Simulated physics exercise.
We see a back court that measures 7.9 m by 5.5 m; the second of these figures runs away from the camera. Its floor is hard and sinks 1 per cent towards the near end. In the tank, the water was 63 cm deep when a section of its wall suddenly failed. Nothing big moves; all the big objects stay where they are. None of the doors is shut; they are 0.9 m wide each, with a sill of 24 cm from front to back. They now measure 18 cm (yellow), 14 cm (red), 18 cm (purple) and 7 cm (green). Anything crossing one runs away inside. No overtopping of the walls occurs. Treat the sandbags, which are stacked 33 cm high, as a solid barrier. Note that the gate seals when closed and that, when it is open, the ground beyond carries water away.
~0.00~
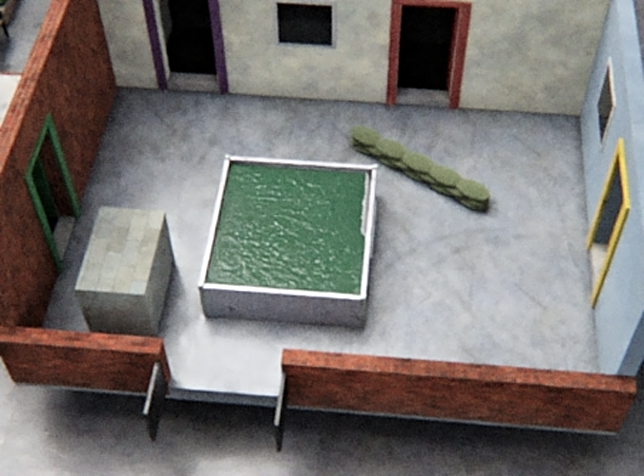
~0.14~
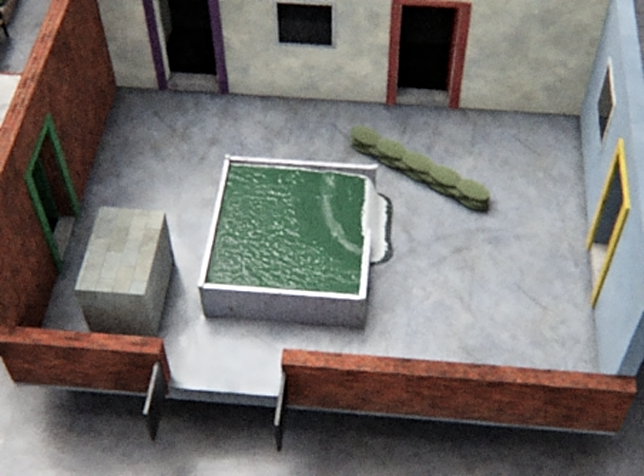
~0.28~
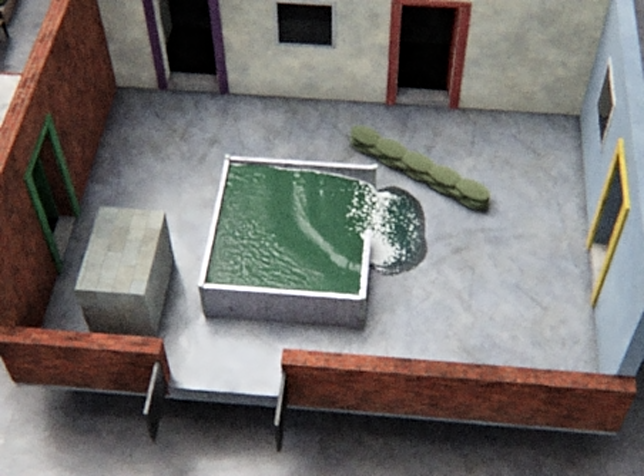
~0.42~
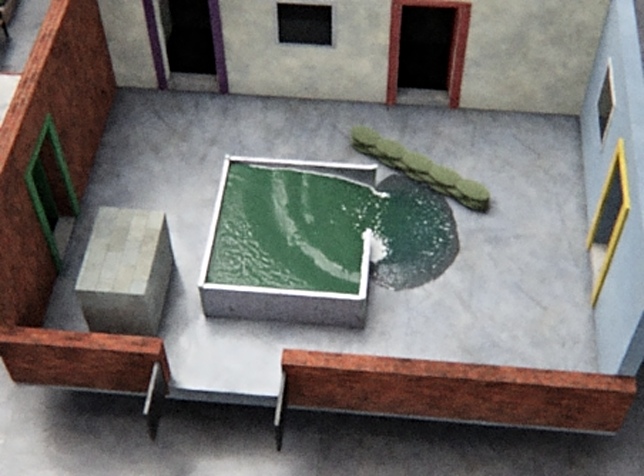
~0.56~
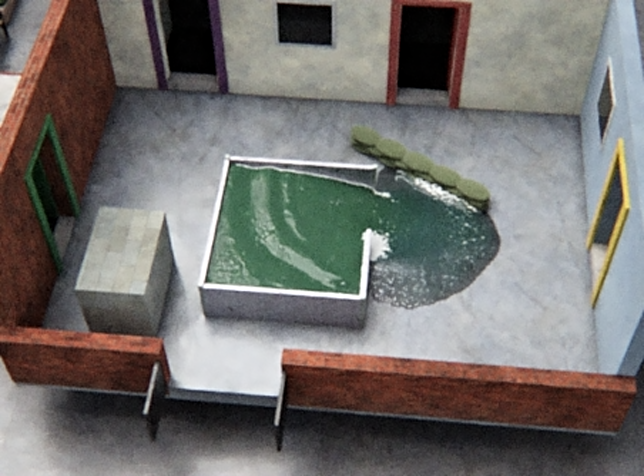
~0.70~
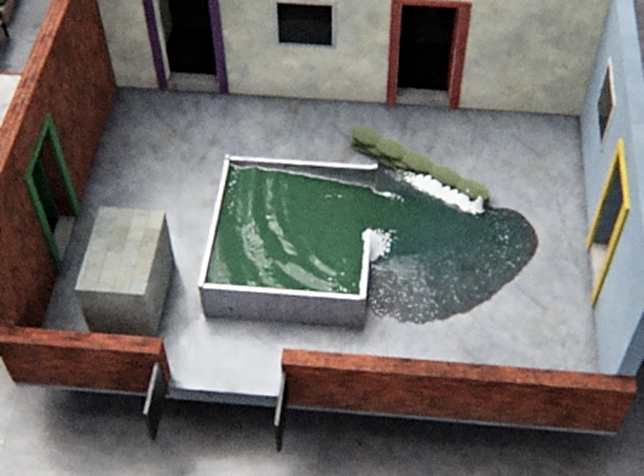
Green water pouring through a gap in the right side of a square tank, spreading across a grey walled courtyard and washing against sandbags.
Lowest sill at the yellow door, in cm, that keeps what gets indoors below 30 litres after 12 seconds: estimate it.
My estimate is 26 cm.
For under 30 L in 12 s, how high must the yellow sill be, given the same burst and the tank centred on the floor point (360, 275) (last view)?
About 30 cm.
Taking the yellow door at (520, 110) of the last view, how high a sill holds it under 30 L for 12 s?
Around 7.0 cm would do it.
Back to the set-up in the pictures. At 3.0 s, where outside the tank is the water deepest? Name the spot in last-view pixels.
(591, 406).
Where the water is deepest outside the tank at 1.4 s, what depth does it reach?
40 cm.
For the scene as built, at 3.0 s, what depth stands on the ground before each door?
Lab note, cm: Yellow 29; red 0; purple 0; green 0.
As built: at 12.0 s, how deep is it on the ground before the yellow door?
It comes to about 11.0 centimetres deep.
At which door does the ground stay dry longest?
Last: Green.
After 1.4 s water covers 20 % of the floor, deepest (40 cm) near (438, 200); 27 cm at the yellow door, 0 litres in over its 18 cm sill.
After 3.0 s water covers 40 % of the floor, deepest (44 cm) near (591, 406); 29 cm at the yellow door, 92 litres in over its 18 cm sill.
After 12.0 s water covers 95 % of the floor, deepest (12 cm) near (537, 401); 11 cm at the yellow door, 131 litres in over its 18 cm sill.
At the yellow door as built, the water arrived by 1.1 s and peaked near 34 cm at 2.2 s.
Run again over the same 12 s with other heights there, 73 litres in over 21.5 cm, 13 litres over 29 cm. The limit of 30 litres is kept from about 26 cm up.
